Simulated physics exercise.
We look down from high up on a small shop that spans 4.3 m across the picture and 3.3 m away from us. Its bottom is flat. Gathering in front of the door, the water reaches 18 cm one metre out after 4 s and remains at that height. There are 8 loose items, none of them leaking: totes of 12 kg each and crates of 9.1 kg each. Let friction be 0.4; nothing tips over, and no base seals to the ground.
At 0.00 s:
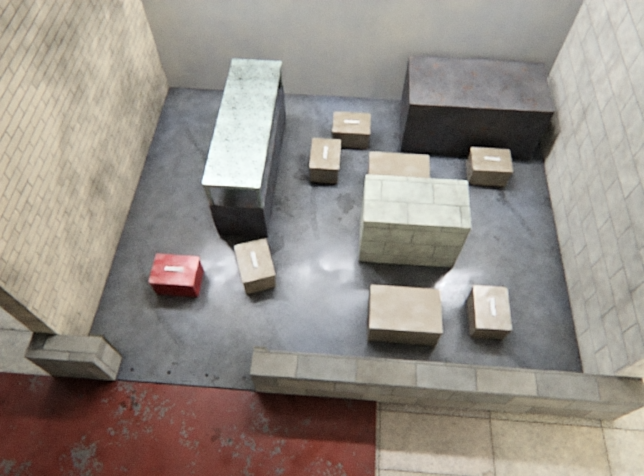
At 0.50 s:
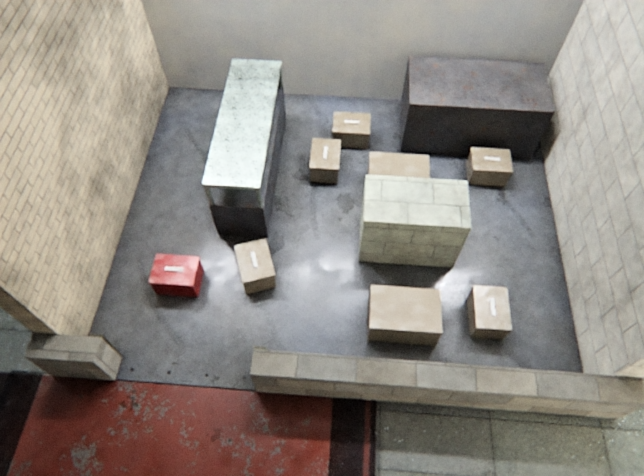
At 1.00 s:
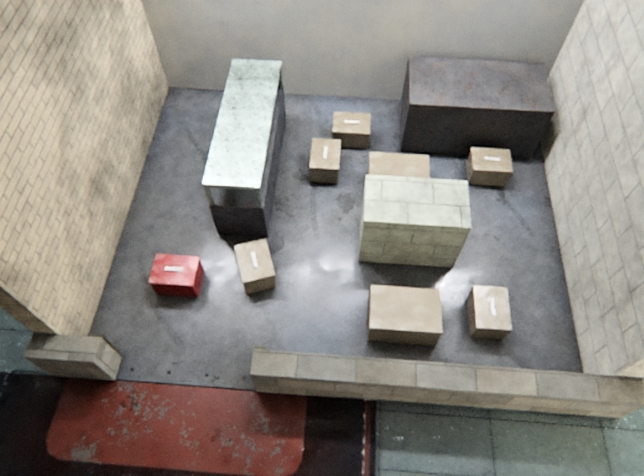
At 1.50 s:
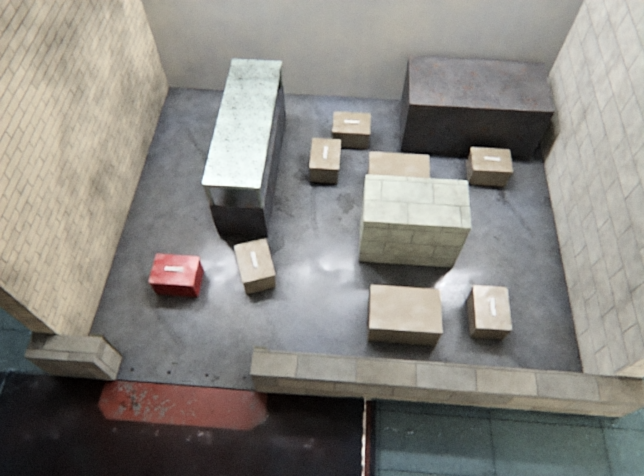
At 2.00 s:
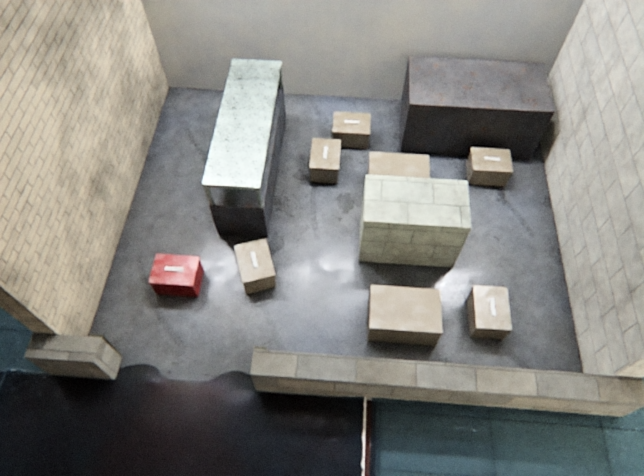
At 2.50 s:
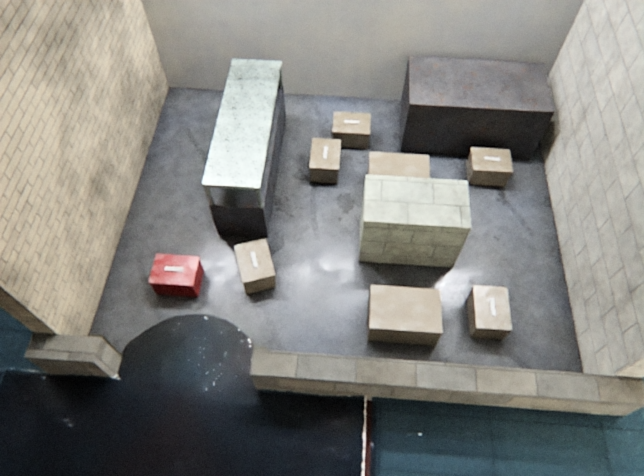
A small walled shop held a red tote and several tan boxes, all staying still, while dark water spread across the red ground in front and pushed a rounded edge in through the doorway.
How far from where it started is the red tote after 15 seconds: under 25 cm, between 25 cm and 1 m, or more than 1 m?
Long gone.
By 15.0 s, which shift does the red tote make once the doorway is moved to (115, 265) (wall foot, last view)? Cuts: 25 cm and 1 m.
That would leave the red tote a long way off.
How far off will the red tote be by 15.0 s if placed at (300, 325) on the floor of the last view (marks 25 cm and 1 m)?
Short answer, it keeps close to its start.
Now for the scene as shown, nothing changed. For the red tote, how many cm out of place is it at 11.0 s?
Around 250 centimetres.
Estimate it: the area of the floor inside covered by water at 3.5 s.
Roughly 1.5 m2 of it is wet.
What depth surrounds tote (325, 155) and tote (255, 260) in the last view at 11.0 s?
Some 9 cm at the first, some 8 cm at the second.
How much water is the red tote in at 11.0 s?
Somewhere close to 13 cm.
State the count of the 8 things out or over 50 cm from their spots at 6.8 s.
I make it 2.
After 3.5 s the red tote is near (175, 268), 0.0 m from its start, aground; 0 afloat.
After 6.8 s the red tote is near (188, 105), 2.0 m from its start, aground; 0 afloat.
After 11.0 s the red tote is near (250, 83), 2.4 m from its start, afloat; 3 afloat.
After 15.0 s the red tote is near (385, 93), 3.0 m from its start, afloat; 8 afloat.
